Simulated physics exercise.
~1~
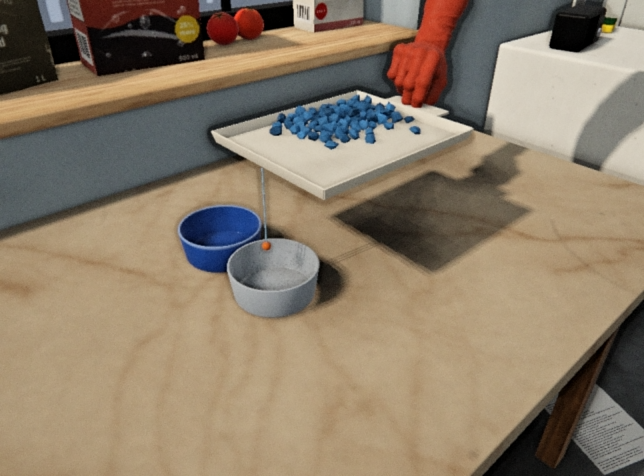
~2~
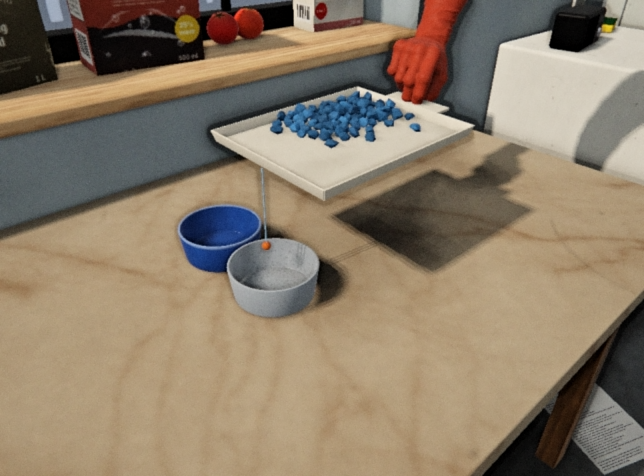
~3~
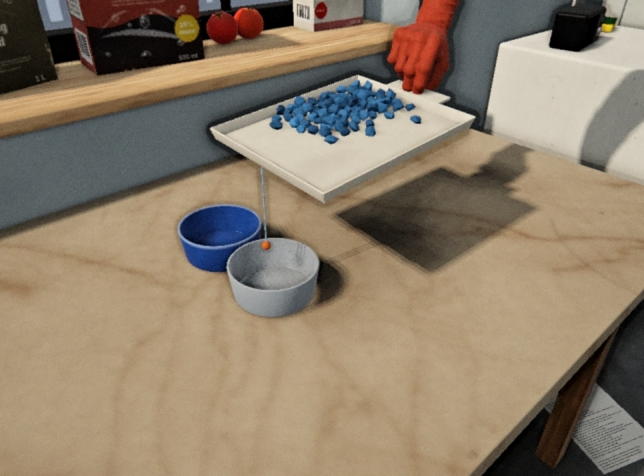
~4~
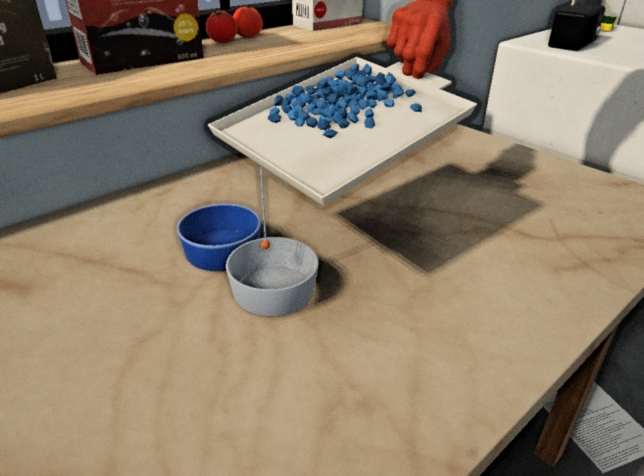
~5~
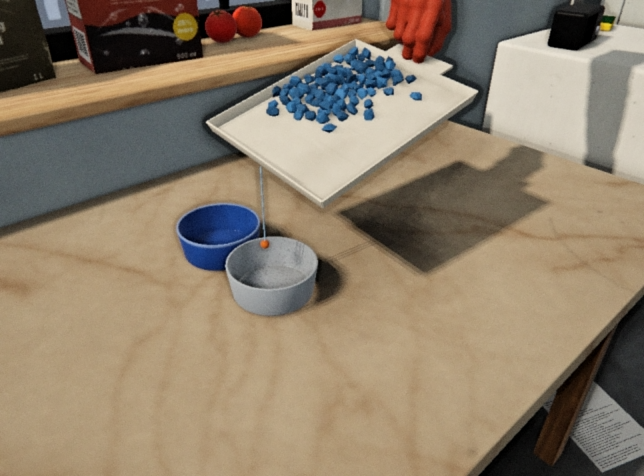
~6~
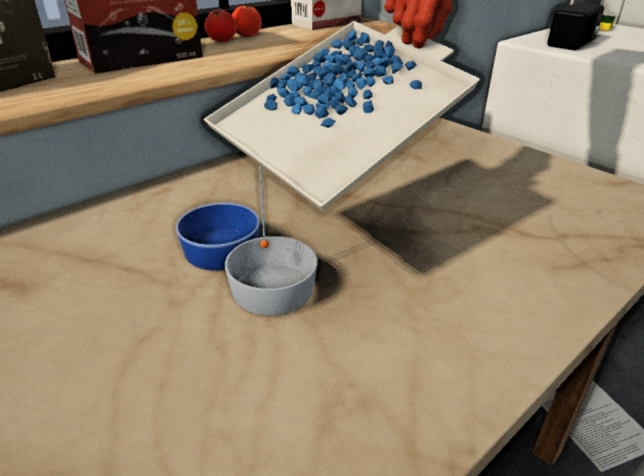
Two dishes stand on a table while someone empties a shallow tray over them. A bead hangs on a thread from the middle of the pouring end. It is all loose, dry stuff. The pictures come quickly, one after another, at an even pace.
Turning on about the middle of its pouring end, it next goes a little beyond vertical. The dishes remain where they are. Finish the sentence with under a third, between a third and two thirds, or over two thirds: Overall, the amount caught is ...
Overall, the amount caught is under a third.
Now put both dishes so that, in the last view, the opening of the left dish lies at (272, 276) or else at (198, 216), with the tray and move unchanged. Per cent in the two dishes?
It would be near 70 per cent first and near 10 per cent second.
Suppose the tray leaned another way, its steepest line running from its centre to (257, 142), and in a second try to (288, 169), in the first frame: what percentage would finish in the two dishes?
In order, some 90 % and some 10 %.
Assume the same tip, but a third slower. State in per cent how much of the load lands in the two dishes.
It would be close to 20 per cent.
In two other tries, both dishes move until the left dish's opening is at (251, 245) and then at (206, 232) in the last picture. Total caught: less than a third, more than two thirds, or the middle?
Two tries, in turn: Between a third and two thirds and under a third.
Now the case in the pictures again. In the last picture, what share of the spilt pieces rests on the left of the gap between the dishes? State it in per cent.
I'd put it at close to 20 per cent.
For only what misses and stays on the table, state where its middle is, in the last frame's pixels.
Near (292, 365).
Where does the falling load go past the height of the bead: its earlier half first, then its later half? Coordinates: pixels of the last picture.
I'd say close to (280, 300) at first and close to (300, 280) later on.
Soon, tray tipped steeply; most on the tray; about a quarter in the air.
A while on, tray tipped past a quarter turn; a stray few on the tray; a small part in the right dish; most outside both; a small part in the air.
Towards the end, tray tipped past a quarter turn; a small part in the right dish; most outside both.
Finally, tray tipped past a quarter turn; a small part in the right dish; none in the left dish; most outside both.
